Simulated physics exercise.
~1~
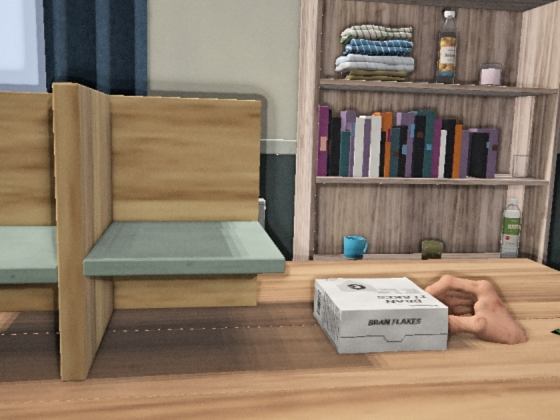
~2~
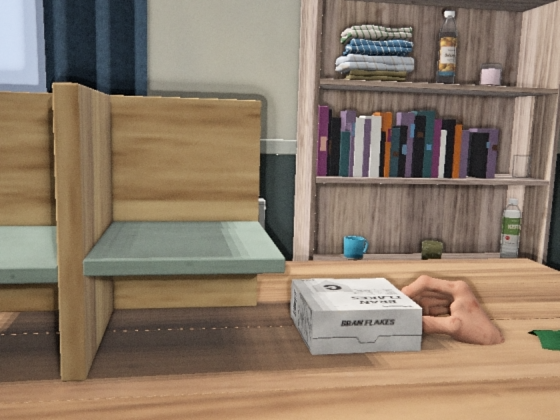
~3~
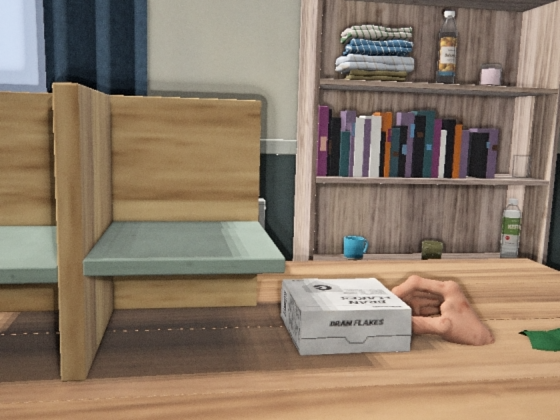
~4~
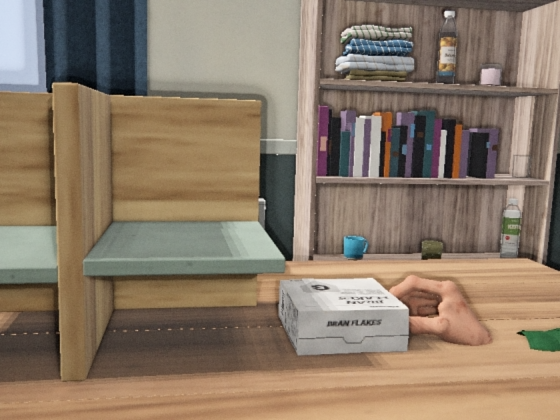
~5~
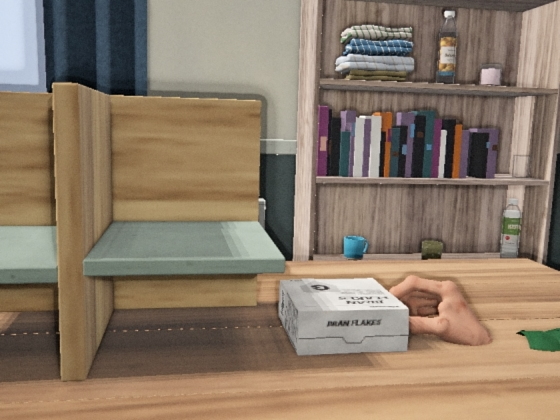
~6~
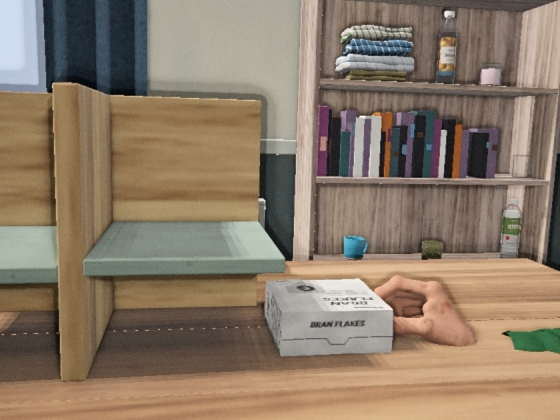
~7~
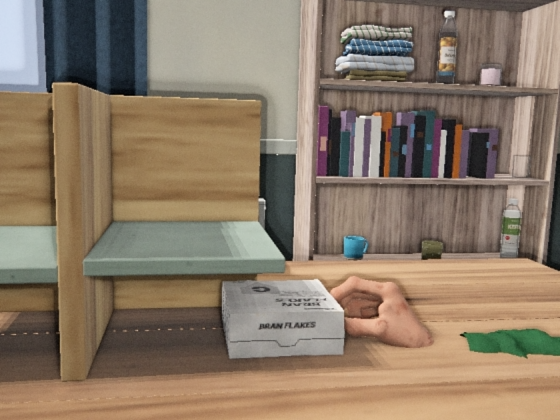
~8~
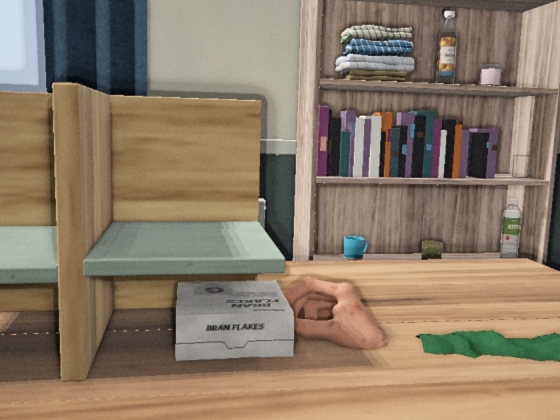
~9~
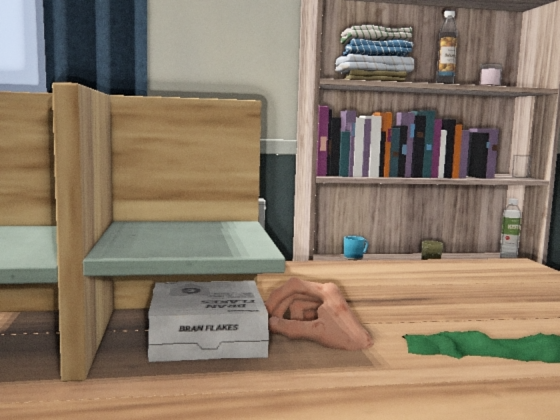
At first, a hand holds a white box labelled Bran Flakes on its side on a wooden table, to the right of a low wooden shelf with pale green boards. The hand pushes the box a short way left, then both pause. The push resumes, and the box slides steadily toward the opening while a green sleeve comes into view behind the hand. The box passes beneath the shelf's edge without touching it. By the end, most of it sits under the shelf, with the hand still at its right side.
